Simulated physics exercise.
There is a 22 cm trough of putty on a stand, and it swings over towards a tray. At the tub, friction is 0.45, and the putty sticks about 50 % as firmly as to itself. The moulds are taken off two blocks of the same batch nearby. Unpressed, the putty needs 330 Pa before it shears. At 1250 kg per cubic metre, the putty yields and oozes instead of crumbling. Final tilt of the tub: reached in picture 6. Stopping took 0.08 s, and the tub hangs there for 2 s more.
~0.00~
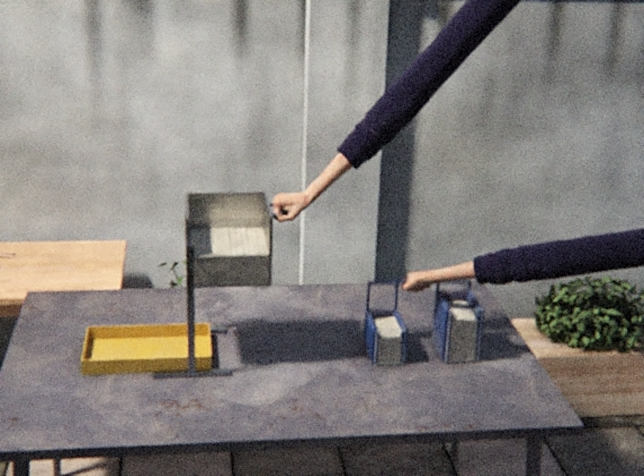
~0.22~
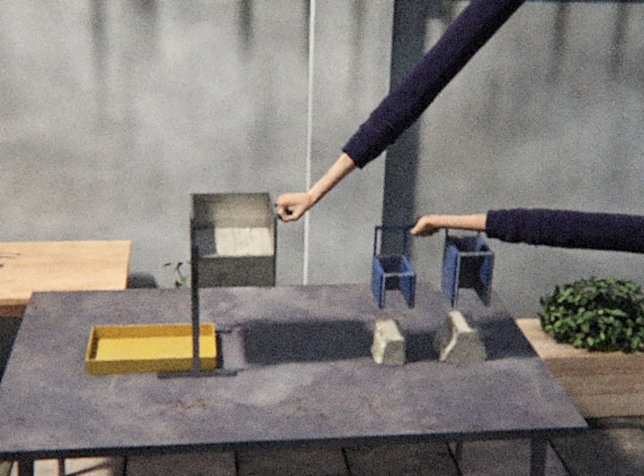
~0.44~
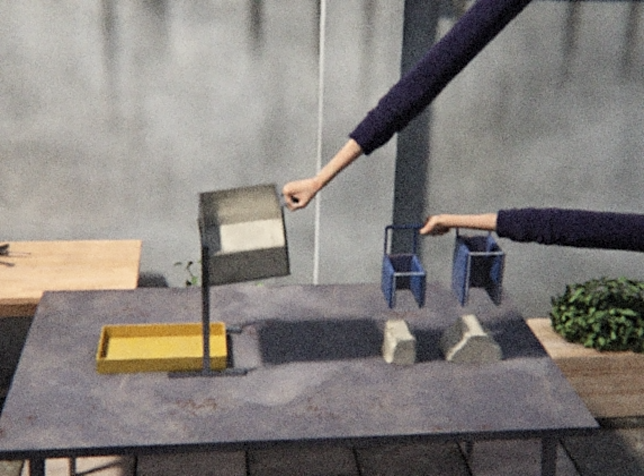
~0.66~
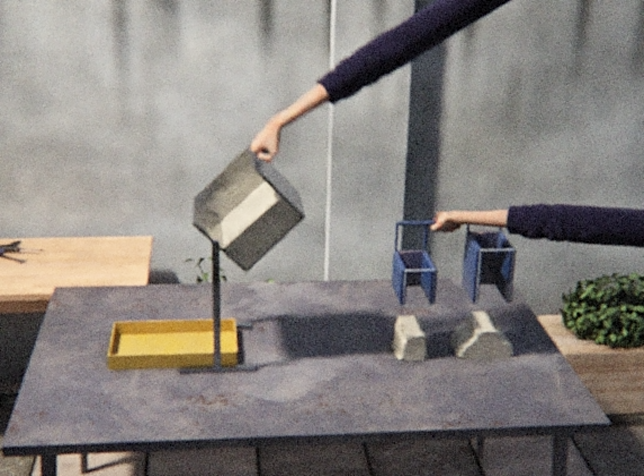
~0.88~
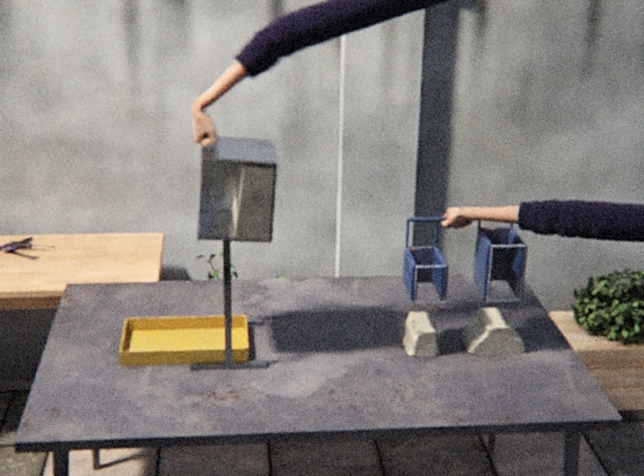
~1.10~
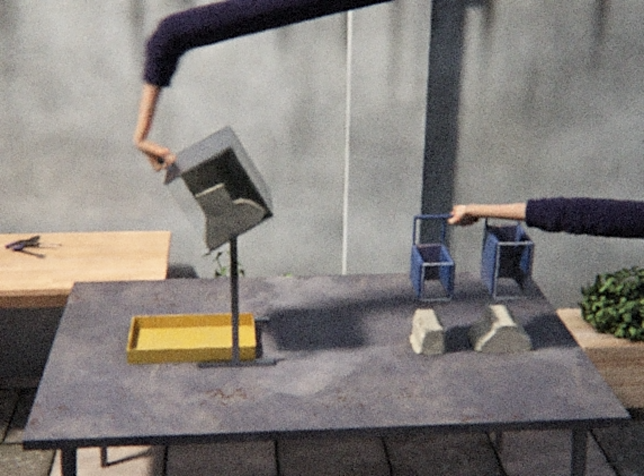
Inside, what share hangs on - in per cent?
I would say around 0 per cent.
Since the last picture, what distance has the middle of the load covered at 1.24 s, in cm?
Shift: Roughly 15 cm.
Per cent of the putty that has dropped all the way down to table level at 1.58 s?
I'd say about 100 per cent of it.
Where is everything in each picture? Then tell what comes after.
Handle-side rim at (270, 218), tilt 0 degrees; highest point of the putty at (228, 255); test blocks 10 cm, 16 cm high (left to right), in the first frame.
Handle-side rim at (274, 218), tilt 0 degrees; highest point of the putty at (233, 256); test blocks 9.9 cm, 12 cm high (left to right), in the second frame.
Handle-side rim at (281, 208), tilt 7 degrees; highest point of the putty at (281, 246); test blocks 9.8 cm, 11 cm high (left to right), in the third frame.
Handle-side rim at (253, 169), tilt 44 degrees; highest point of the putty at (282, 199); test blocks 9.8 cm, 11 cm high (left to right), in the fourth frame.
Handle-side rim at (202, 160), tilt 86 degrees; highest point of the putty at (247, 167); test blocks 9.8 cm, 11 cm high (left to right), in the fifth frame.
Handle-side rim at (166, 185), tilt 120 degrees; highest point of the putty at (224, 185); test blocks 9.8 cm, 11 cm high (left to right), in the sixth frame.
By 1.24 s, the tub is at 120 degrees and holds 35 %.
By 1.41 s, the tub is at 120 degrees and holds 0 %.
By 1.58 s, the tub is at 120 degrees and holds 0 %.
By 1.75 s, the tub is at 120 degrees and holds 0 %.
By 3.10 s, at the end, the tub is at 120 degrees and holds 0 %.
